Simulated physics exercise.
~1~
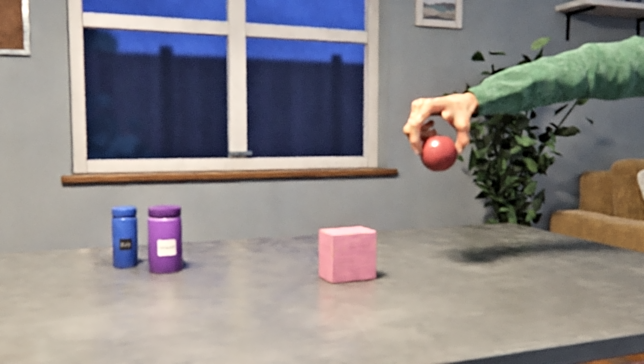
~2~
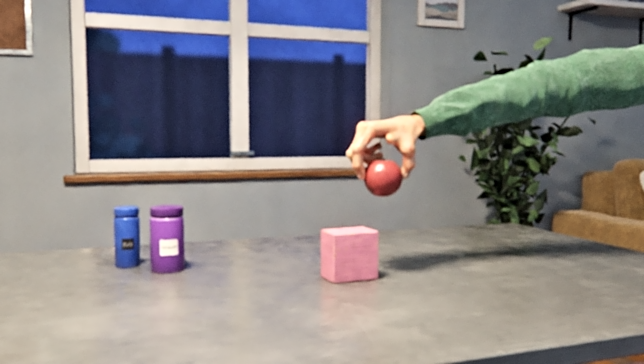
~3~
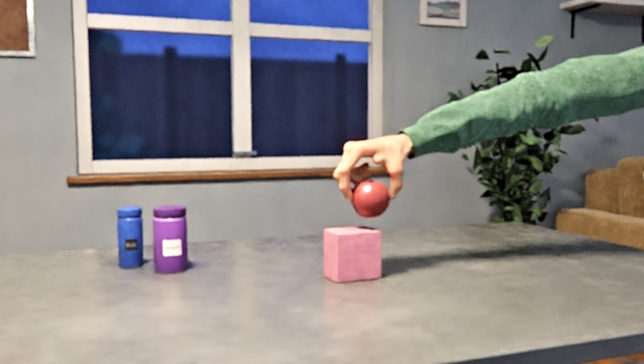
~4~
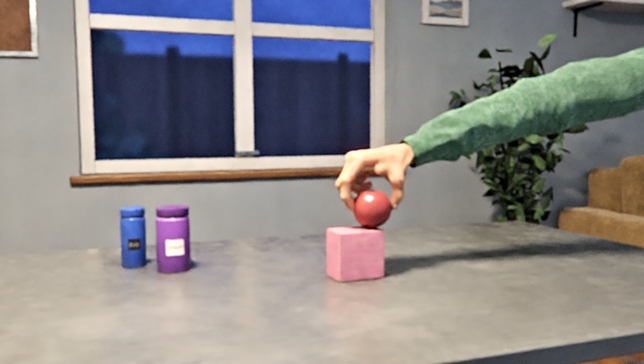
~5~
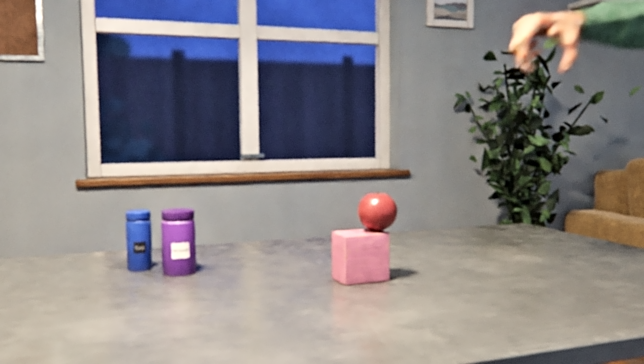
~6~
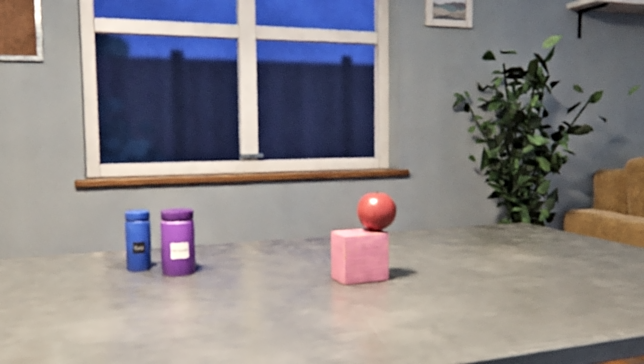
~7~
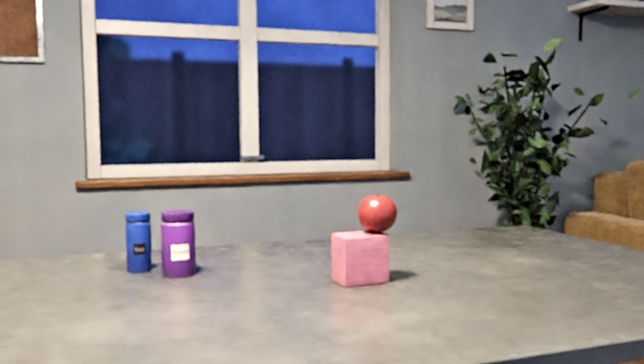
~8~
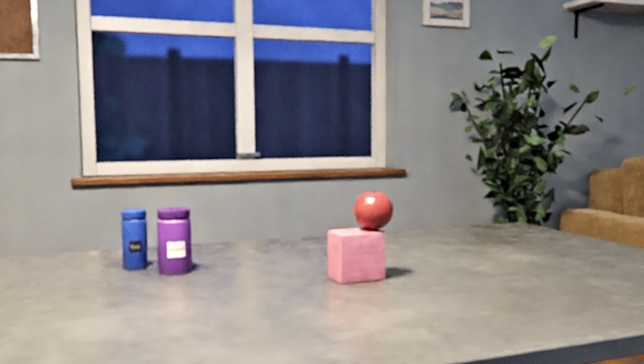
A red apple is lowered by a hand onto a pink block and stays balanced there.
